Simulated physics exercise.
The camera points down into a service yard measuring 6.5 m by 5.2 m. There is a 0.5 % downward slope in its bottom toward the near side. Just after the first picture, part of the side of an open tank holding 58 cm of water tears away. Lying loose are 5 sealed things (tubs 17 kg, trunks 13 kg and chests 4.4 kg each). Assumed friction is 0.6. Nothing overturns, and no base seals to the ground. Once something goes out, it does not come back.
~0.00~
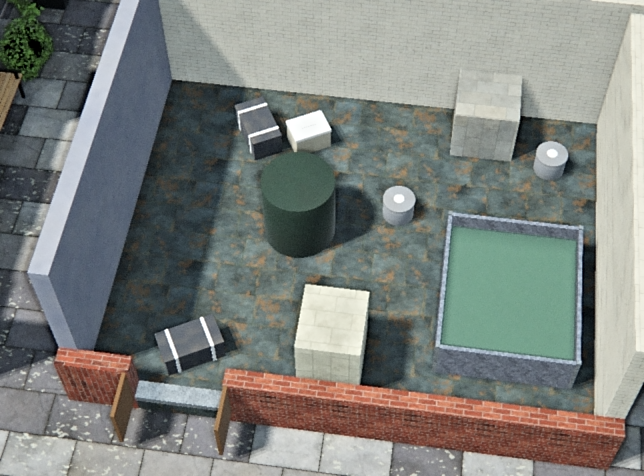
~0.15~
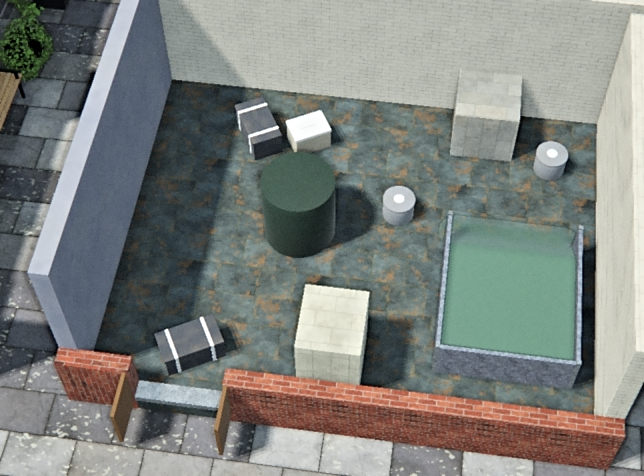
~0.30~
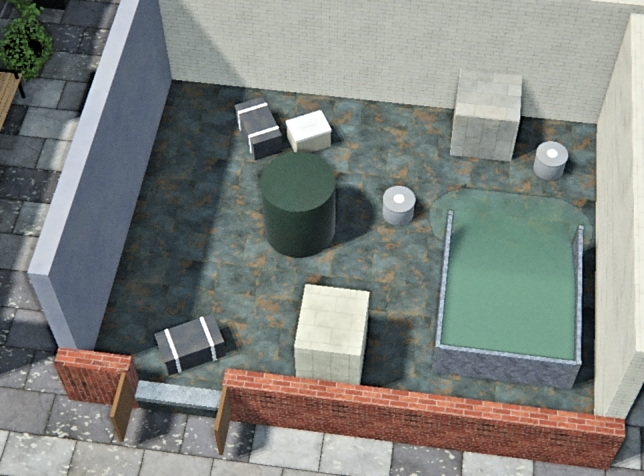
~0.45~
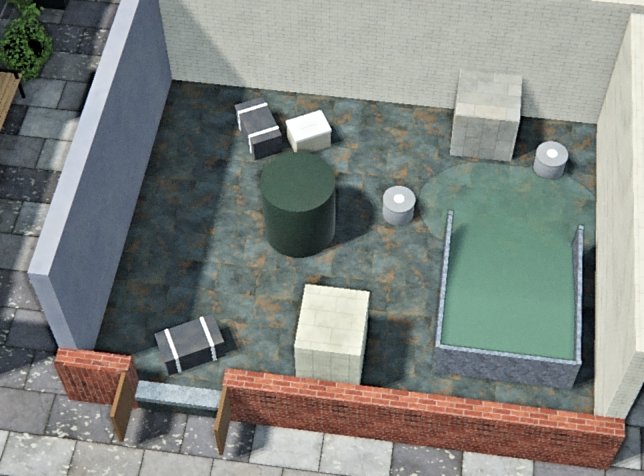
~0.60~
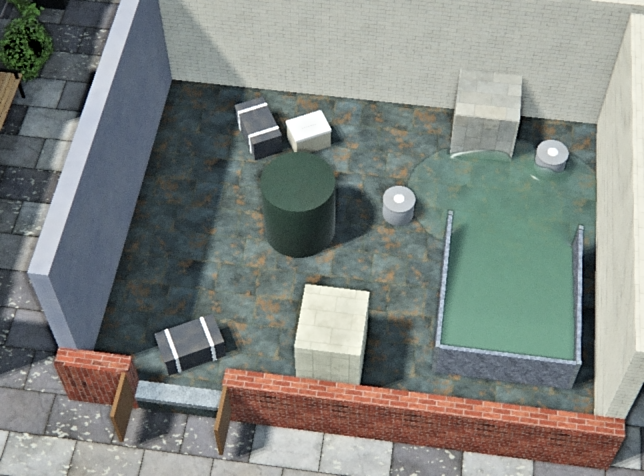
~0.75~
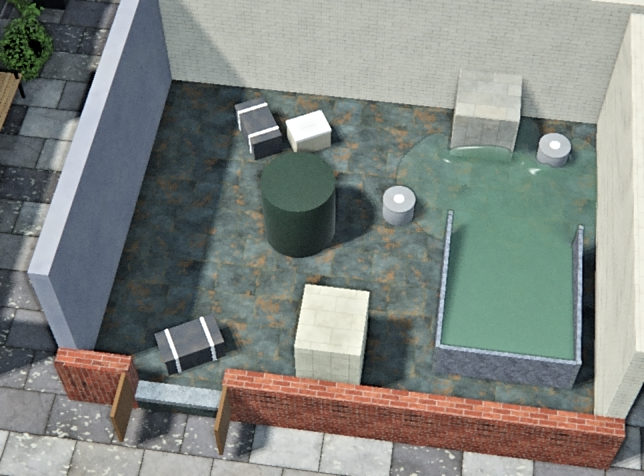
Walled yard with water pouring from the far side of an open tank, spreading across the floor and nudging a small tub.
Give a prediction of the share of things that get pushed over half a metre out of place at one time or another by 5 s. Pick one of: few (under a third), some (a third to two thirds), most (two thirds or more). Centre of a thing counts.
Most.
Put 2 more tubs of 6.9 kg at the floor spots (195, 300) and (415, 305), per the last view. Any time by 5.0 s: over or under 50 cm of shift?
Taking them in order: Below the mark and below the mark.
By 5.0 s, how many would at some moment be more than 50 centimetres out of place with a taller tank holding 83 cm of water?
I count 4 of them in that case.
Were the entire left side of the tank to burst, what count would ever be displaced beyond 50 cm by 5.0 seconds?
Then 2.
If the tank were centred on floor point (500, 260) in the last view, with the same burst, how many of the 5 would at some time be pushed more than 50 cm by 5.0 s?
Then the count would be 3.
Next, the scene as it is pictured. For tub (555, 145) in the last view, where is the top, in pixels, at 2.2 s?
Look for it near (579, 116).
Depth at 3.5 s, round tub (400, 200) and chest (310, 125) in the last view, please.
Some 7 cm at the first, some 7 cm at the second.
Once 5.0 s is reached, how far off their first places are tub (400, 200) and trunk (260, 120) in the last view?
The first is off by 80 cm, the second by 150 cm.
After 1.1 s 1 of 5 are over 50 cm from their spots; 0 afloat.
After 2.2 s 1 of 5 are over 50 cm from their spots; 1 afloat.
After 3.5 s 3 of 5 are over 50 cm from their spots; 2 afloat.
After 5.0 s 3 of 5 are over 50 cm from their spots, and 4 have been at some point; 3 afloat.
